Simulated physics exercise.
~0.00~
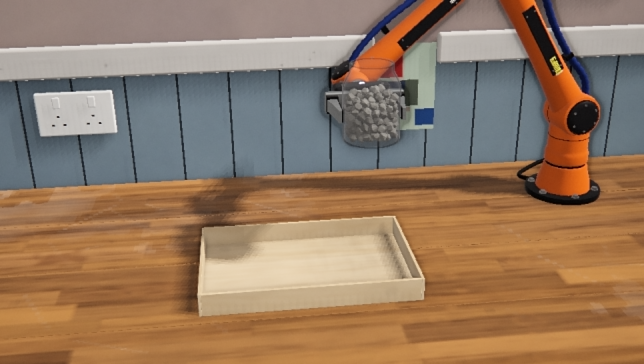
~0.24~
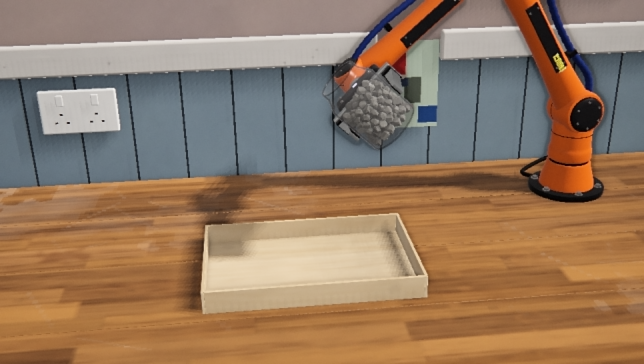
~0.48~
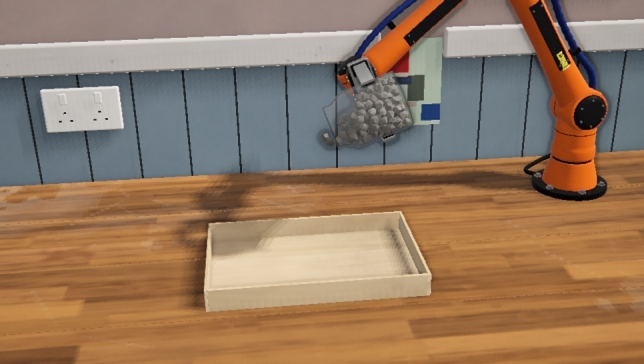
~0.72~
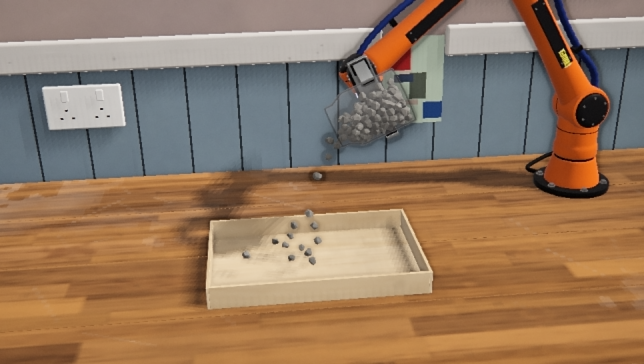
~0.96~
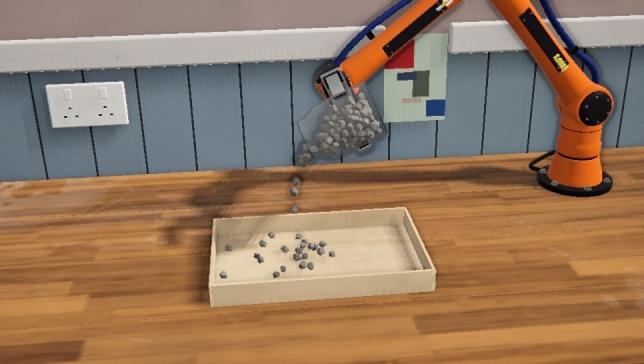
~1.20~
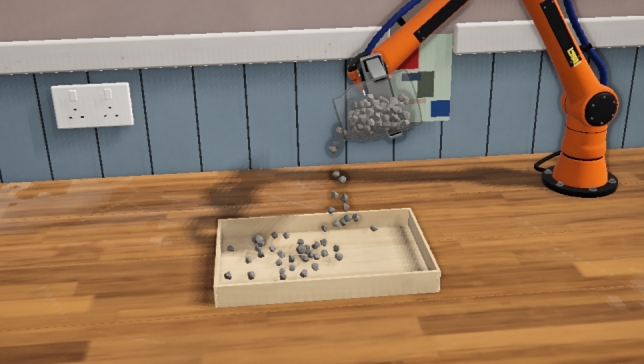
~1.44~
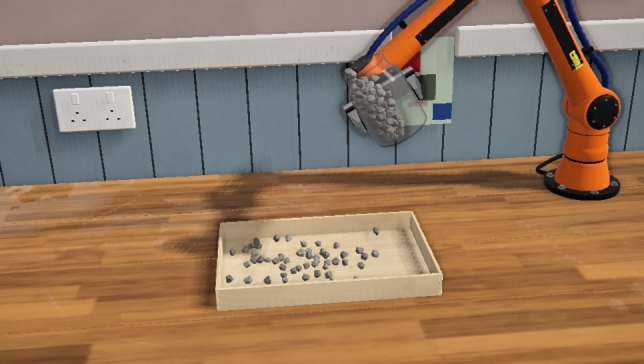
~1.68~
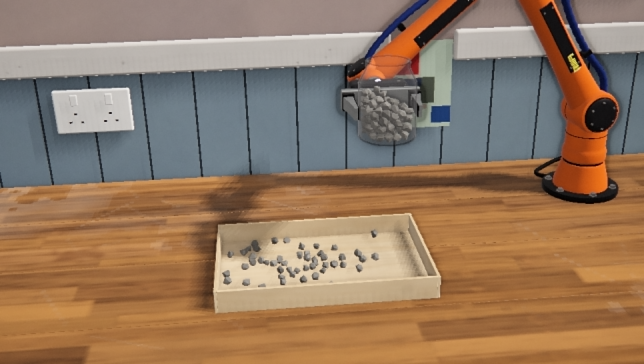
An orange robot arm tipped a clear jar full of small grey pebbles over a shallow wooden tray, and some tumbled out and scattered across it. The arm then turned the jar upright again, with most of the pebbles still inside.
